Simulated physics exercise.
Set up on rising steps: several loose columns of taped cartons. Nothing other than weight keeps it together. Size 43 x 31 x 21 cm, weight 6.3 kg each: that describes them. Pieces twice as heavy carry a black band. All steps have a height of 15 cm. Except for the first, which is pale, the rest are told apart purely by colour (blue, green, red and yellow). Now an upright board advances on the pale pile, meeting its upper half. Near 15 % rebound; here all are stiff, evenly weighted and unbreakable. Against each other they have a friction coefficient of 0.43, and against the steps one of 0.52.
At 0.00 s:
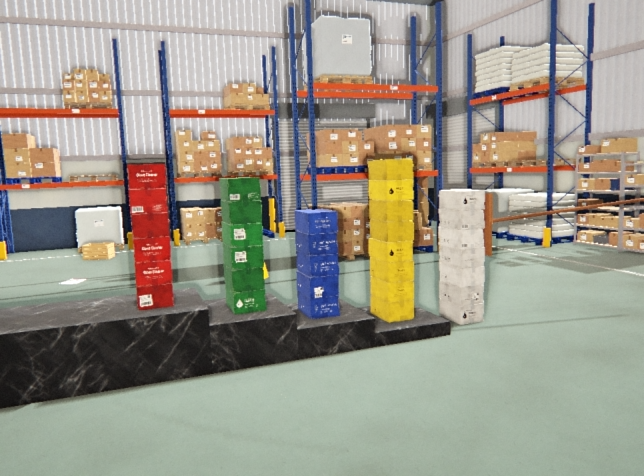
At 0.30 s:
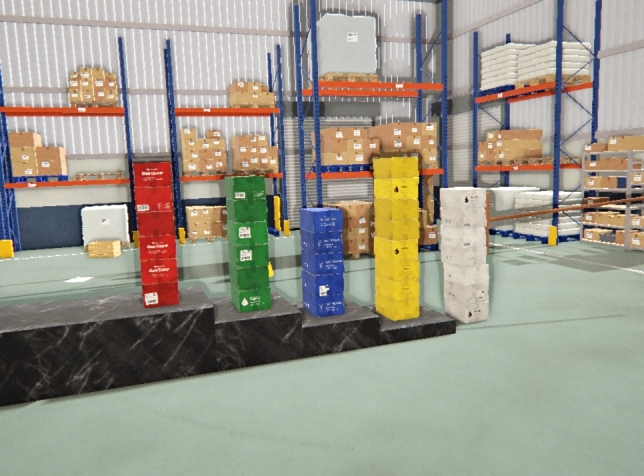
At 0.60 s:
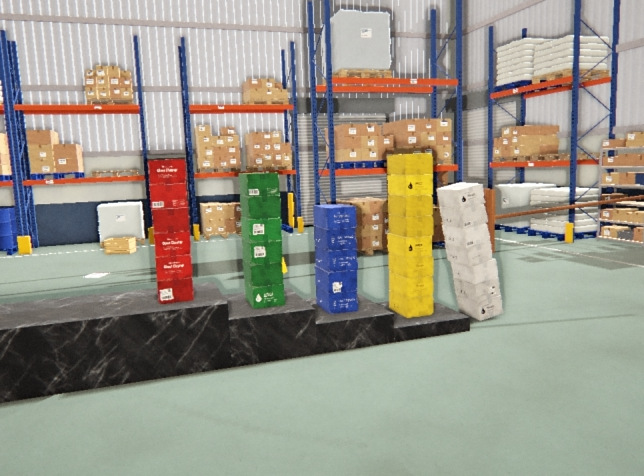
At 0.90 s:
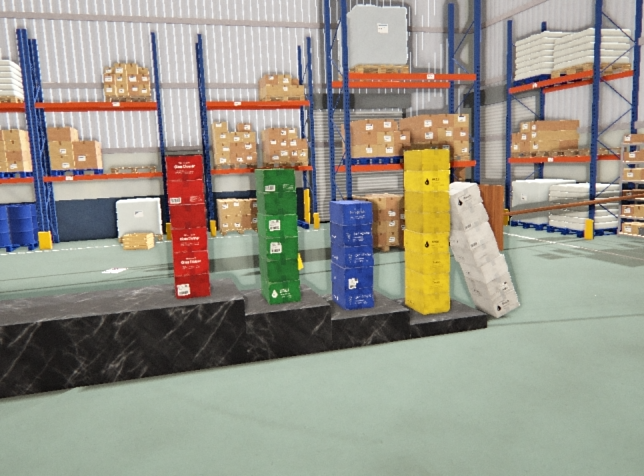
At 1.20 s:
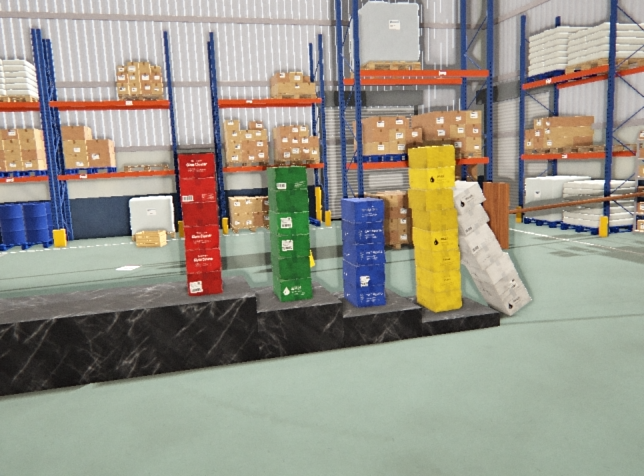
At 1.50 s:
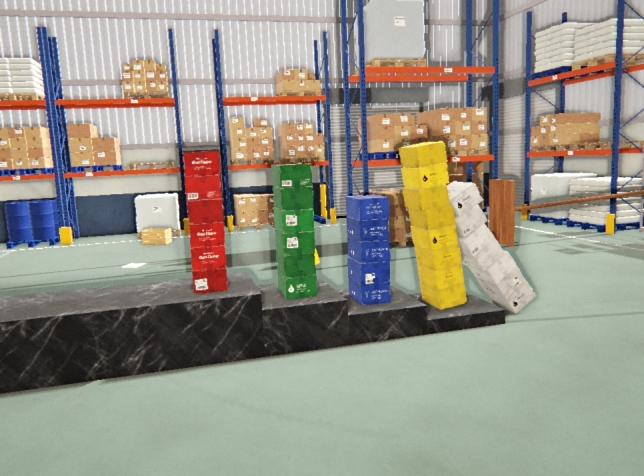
The footage shows red, green, blue, yellow and pale carton columns in a warehouse as a brown upright board advances from the right, pushing the pale pile leftward against the yellow column, which then leans left toward the blue one.
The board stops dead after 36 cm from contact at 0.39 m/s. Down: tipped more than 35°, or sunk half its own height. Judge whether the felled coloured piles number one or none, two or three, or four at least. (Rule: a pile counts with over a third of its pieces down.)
The felled piles number four at least.
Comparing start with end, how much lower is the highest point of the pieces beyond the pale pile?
Around 55 centimetres.
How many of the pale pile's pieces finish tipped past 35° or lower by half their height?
The answer is 7 of the pale ones.
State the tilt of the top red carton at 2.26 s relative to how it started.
About 0 degrees.
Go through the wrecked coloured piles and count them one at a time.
Exactly 4.
After 1.84 s, 7 of the pale pile down; none of the 25 other cartons down, 8 disturbed; top yellow carton 20° from how it stood.
After 2.26 s, 7 of the pale pile down; 8 of the 25 other cartons down; top yellow carton 21° from how it stood, 28 cm lower; top blue carton 17° from how it stood.
After 3.02 s, 7 of the pale pile down; 15 of the 25 other cartons down; top yellow carton 21° from how it stood, 52 cm lower; top blue carton 21° from how it stood, 20 cm lower.
After 3.88 s, 7 of the pale pile down; 24 of the 25 other cartons down; top red carton on its side; top yellow carton 39° from how it stood, 59 cm lower.
In the end (5.5 s), 7 of the pale pile down; 24 of the 25 other cartons down; top red carton on its side; top yellow carton 39° from how it stood, 59 cm lower. Wrecked, blue, green, red and yellow. From the last view, middles, top yellow carton near (246, 227).
